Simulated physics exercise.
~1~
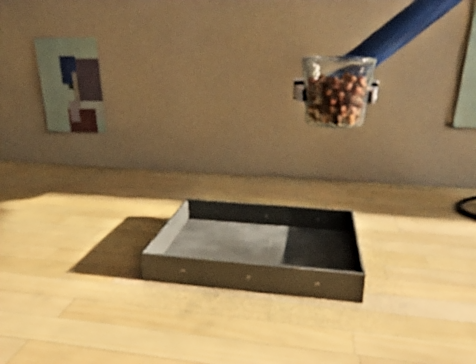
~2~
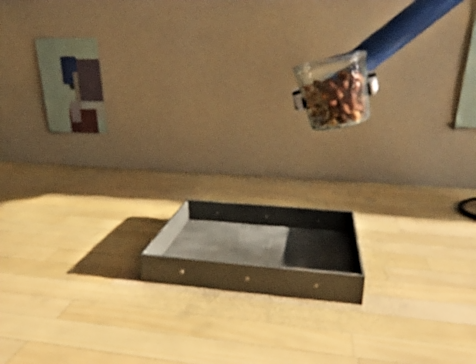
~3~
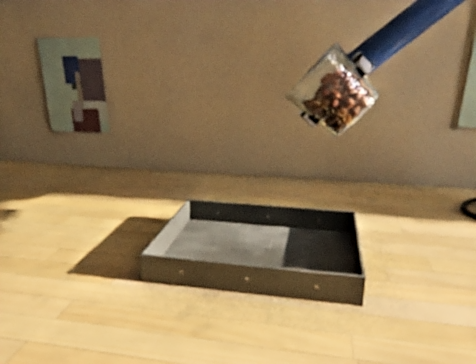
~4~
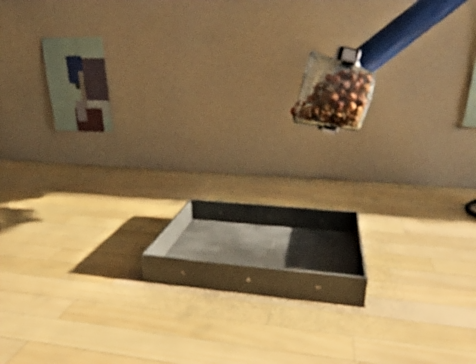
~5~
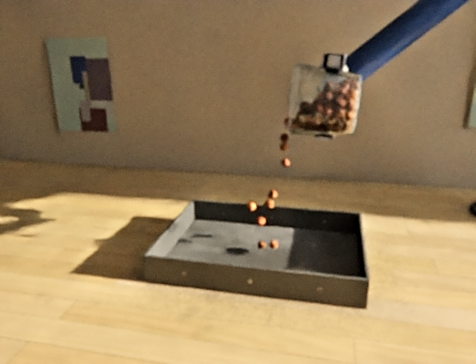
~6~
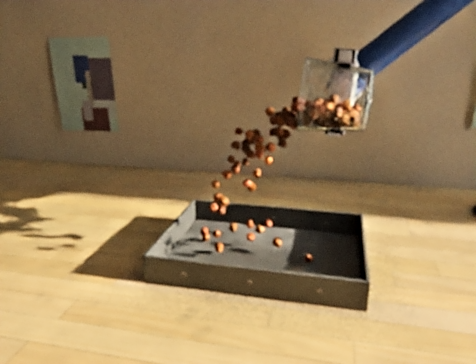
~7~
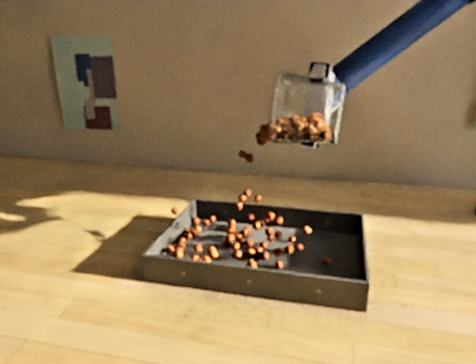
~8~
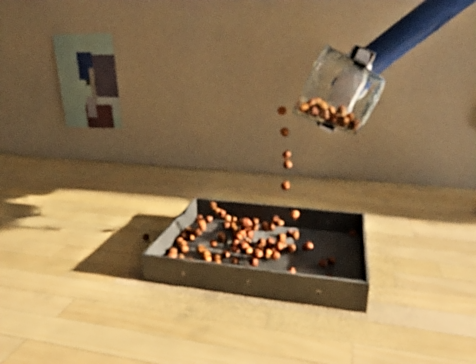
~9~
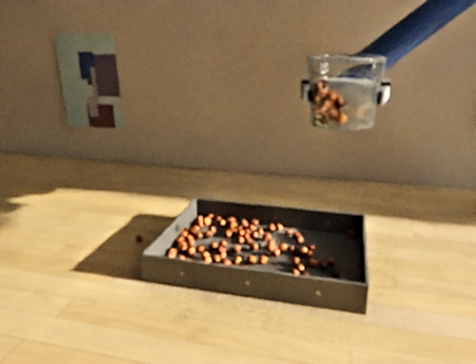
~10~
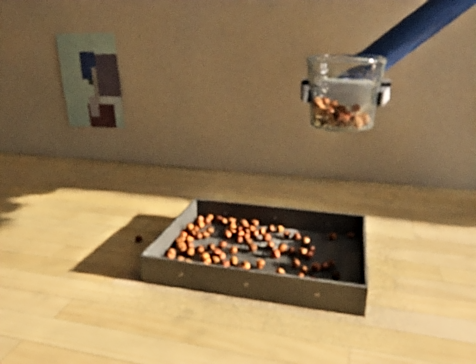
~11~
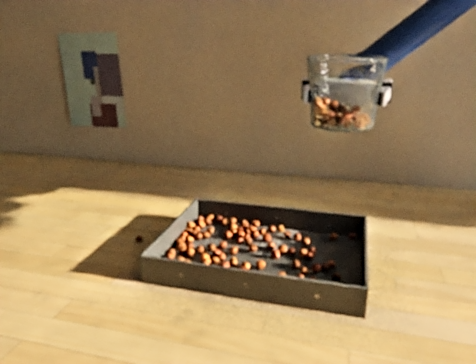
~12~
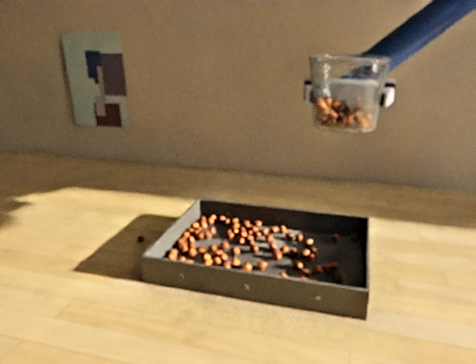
At the start, a blue arm holds a clear beaker of hazelnuts upright above a dark, shallow tray on a wooden table. The arm tips the beaker to the left until it lies on its side, and a few nuts begin to drop. A thicker stream then spills out, scattering across the tray as the beaker shifts left and lower. The arm starts turning the beaker back up while the last few nuts fall. It ends upright and still with some nuts inside, while most lie spread in the tray and one rests on the table to its left.
